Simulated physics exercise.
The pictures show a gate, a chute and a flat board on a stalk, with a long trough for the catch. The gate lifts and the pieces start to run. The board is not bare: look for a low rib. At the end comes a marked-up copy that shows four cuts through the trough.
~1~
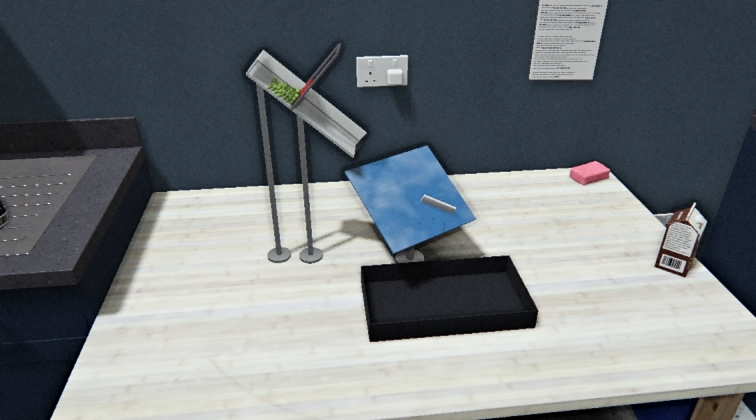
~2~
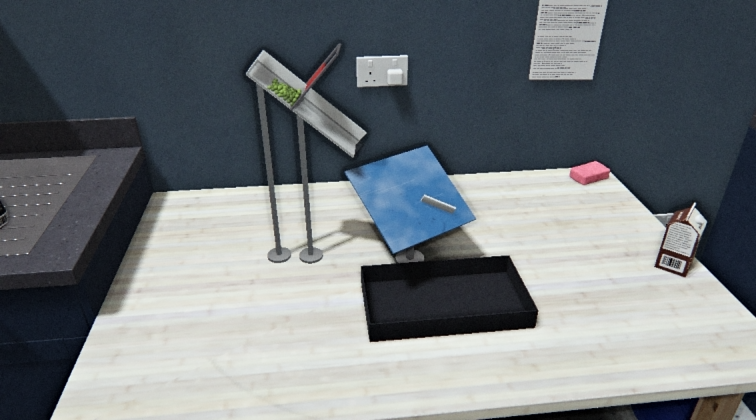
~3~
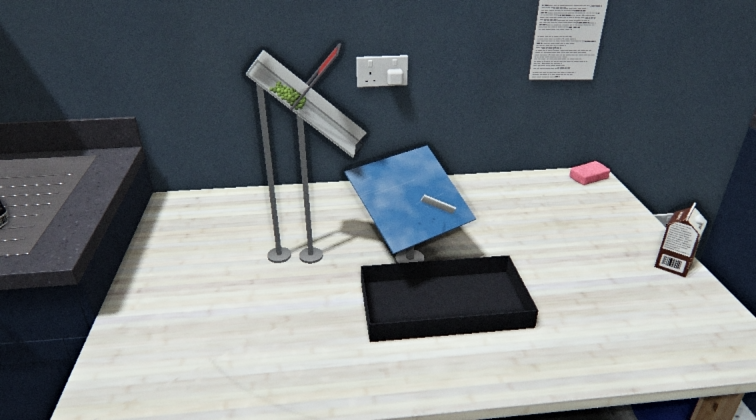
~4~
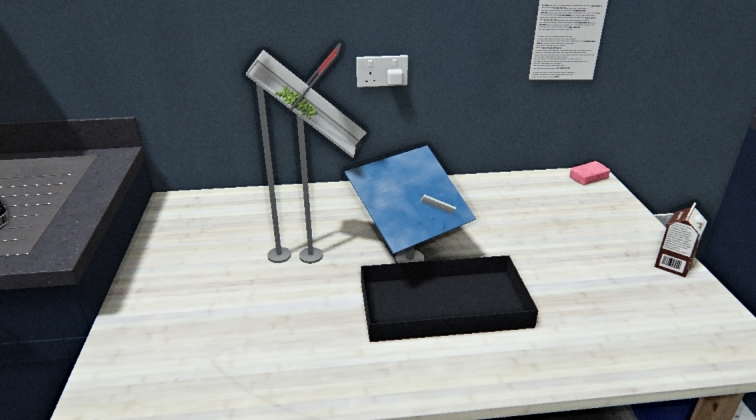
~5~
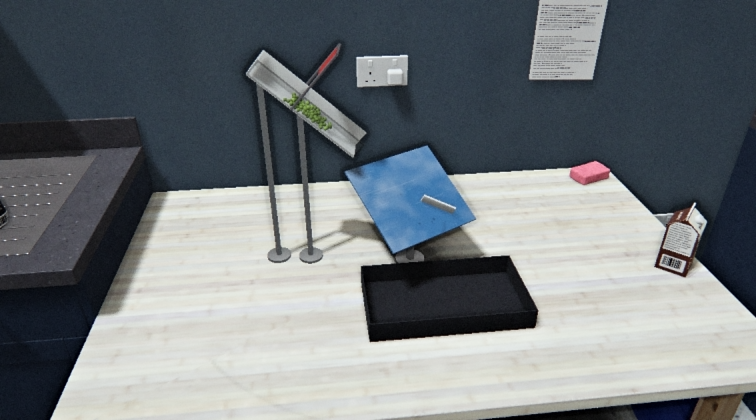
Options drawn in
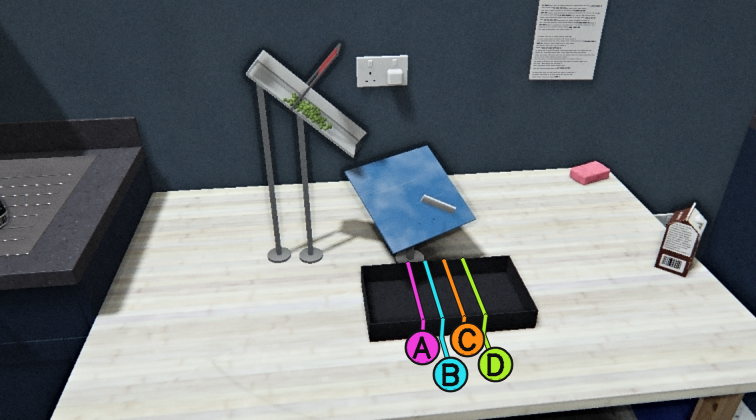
Green peas sit bunched behind a red-tipped gate near the top of a sloping grey chute on two thin stands. The gate lifts slightly, and the peas slide down to the right, spreading along the chute above a tilted blue board with a small pale rib and an empty black trough.
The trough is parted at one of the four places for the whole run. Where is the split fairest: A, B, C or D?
The best line is D.
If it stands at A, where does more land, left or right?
Right.
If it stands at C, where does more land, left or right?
The right side.
On the marked copy, line A crosses the front rim at (423, 320); line B crosses the front rim at (442, 318); line C crosses the front rim at (464, 316); line D crosses the front rim at (485, 315).
With A, of what is caught, none on the left of the divider, all on the right.
With B, of what is caught, none on the left of the divider, all on the right.
With C, of what is caught, a small part on the left of the divider, nearly all on the right.
With D, of what is caught, about two thirds on the left of the divider, about a third on the right.
